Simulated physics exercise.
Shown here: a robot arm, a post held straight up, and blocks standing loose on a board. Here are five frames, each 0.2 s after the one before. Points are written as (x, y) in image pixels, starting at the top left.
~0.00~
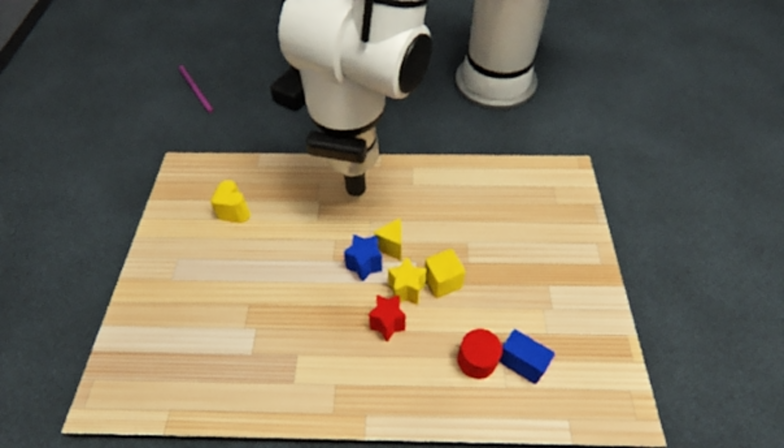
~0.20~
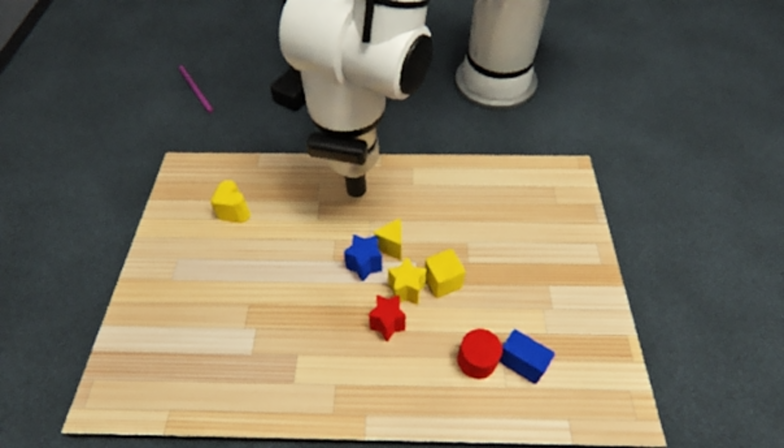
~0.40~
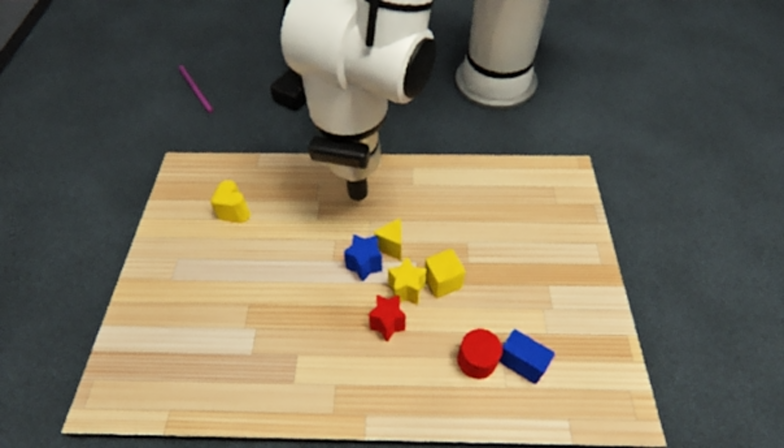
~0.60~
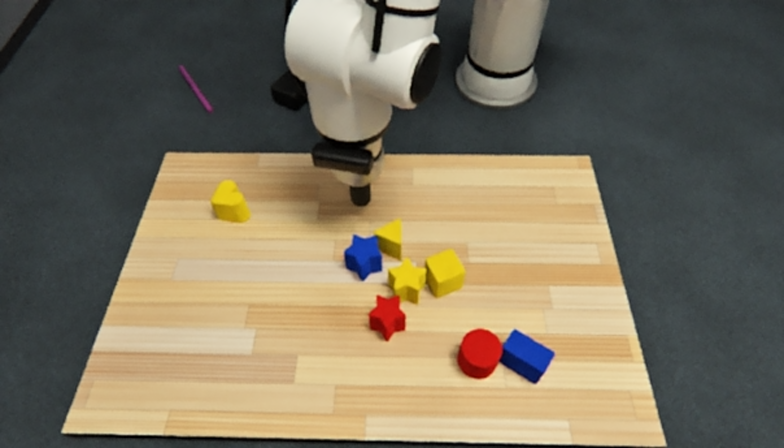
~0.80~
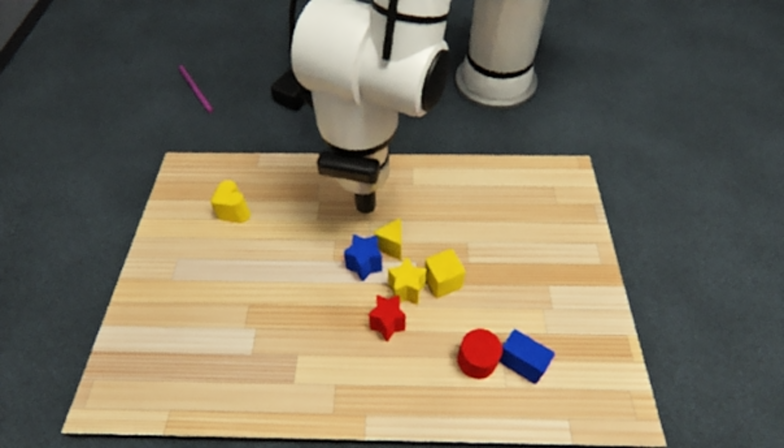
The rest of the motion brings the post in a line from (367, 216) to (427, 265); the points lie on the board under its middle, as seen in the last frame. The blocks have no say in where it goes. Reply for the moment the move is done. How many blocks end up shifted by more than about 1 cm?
My answer is one.
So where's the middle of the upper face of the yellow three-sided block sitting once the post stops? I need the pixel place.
At the end it should sit near (403, 253).
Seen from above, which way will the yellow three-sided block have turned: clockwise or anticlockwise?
It turns clockwise.
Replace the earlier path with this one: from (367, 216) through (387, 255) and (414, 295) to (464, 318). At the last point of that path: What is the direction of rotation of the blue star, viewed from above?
With the clock.
What follows on the original path. One third of the way, post at (386, 222); nothing pushed yet.
Two thirds of the way, post at (407, 239); yellow three-sided block at (403, 248), turned 55° clockwise.
At the end, post at (428, 256); yellow three-sided block at (403, 253), turned 70° clockwise; yellow star at (409, 277), turned 10° clockwise; yellow square block still.
